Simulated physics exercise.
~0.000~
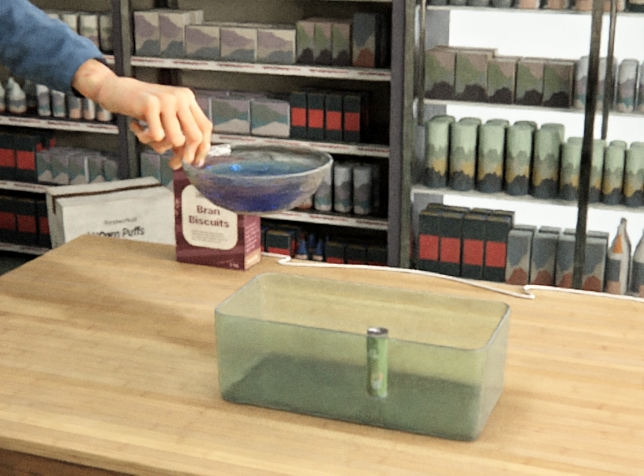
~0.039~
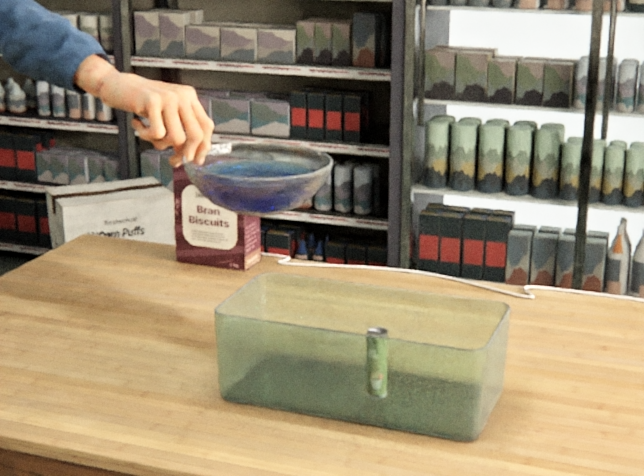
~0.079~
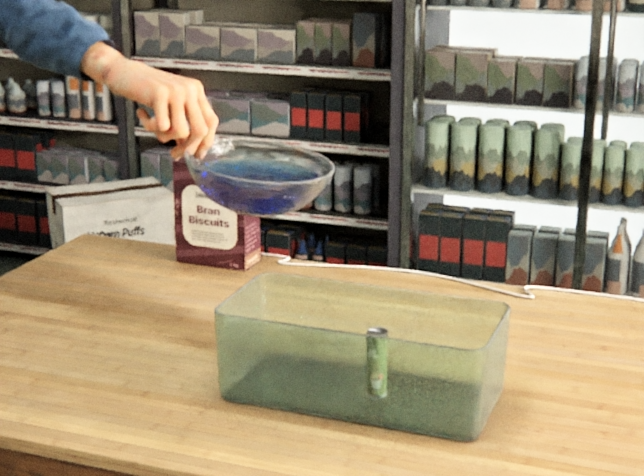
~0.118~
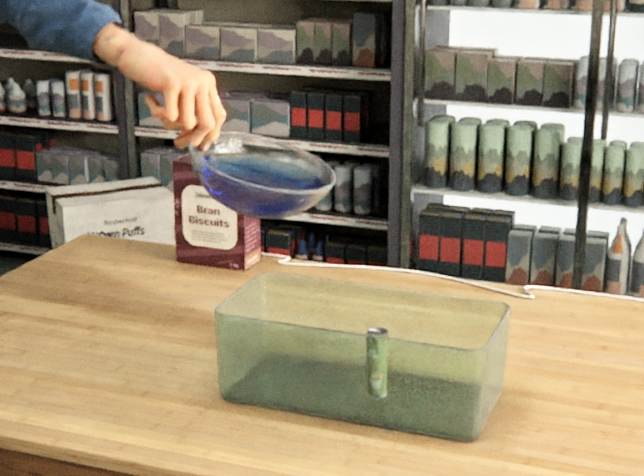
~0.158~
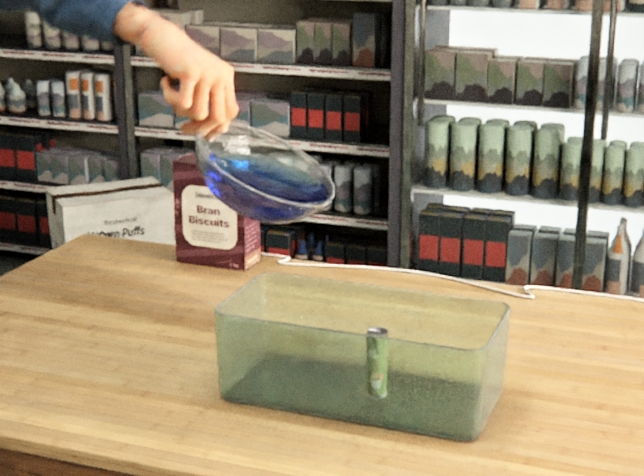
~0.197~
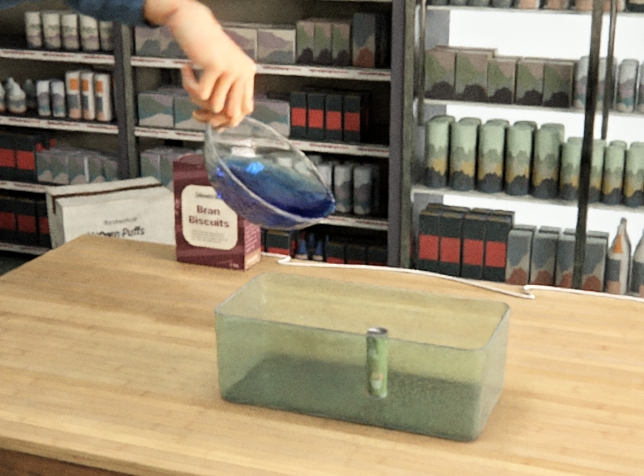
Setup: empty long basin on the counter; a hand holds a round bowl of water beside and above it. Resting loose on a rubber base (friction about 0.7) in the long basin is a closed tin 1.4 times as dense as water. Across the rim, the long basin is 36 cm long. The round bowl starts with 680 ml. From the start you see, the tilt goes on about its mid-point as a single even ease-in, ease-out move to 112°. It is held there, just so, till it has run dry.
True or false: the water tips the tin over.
True.
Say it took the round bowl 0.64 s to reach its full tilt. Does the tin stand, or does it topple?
Then the tin tumbles.
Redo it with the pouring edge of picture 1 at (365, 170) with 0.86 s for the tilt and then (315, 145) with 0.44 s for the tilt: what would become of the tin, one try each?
In the first try it remains standing; in the second it comes down.
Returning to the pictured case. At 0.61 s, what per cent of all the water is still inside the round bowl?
I'd say some 0 per cent remains.
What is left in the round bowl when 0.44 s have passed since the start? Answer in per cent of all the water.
At that time about 0 in a hundred parts are still held.
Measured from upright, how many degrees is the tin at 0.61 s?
The lean is some 25° away from upright.
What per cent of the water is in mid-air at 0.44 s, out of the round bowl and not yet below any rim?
My guess is roughly 12 %.
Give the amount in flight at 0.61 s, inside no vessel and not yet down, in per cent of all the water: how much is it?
Around 8 percent of the liquid.
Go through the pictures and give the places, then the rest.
The first picture shows tilt 0°; pouring edge (327, 167); surface from (201, 168) to (321, 179); the long basin's rim runs from (238, 293) to (499, 328); the tin's top is at (377, 334).
The second picture shows tilt 2°; pouring edge (327, 169); surface from (201, 167) to (321, 181).
The third picture shows tilt 7°; pouring edge (329, 176); surface from (203, 163) to (321, 185).
The fourth picture shows tilt 15°; pouring edge (330, 187); surface from (206, 158) to (321, 190).
The fifth picture shows tilt 26°; pouring edge (329, 202); surface from (211, 155) to (315, 193).
The sixth picture shows tilt 39°; pouring edge (324, 217); surface from (218, 158) to (313, 197); 4 per cent is over the edge.
After 0.44 s the tilt is 109° and 0 per cent is still to pour; the tin stands where it began.
After 0.61 s the tilt is 112° and 0 per cent is still to pour; the tin leans 27°.
After 0.79 s the tilt is 112° and 0 per cent is still to pour; the tin lies on its side.
After 0.99 s the tilt is 112° and 0 per cent is still to pour; the tin lies on its side.
In the end the tin lies on its side.
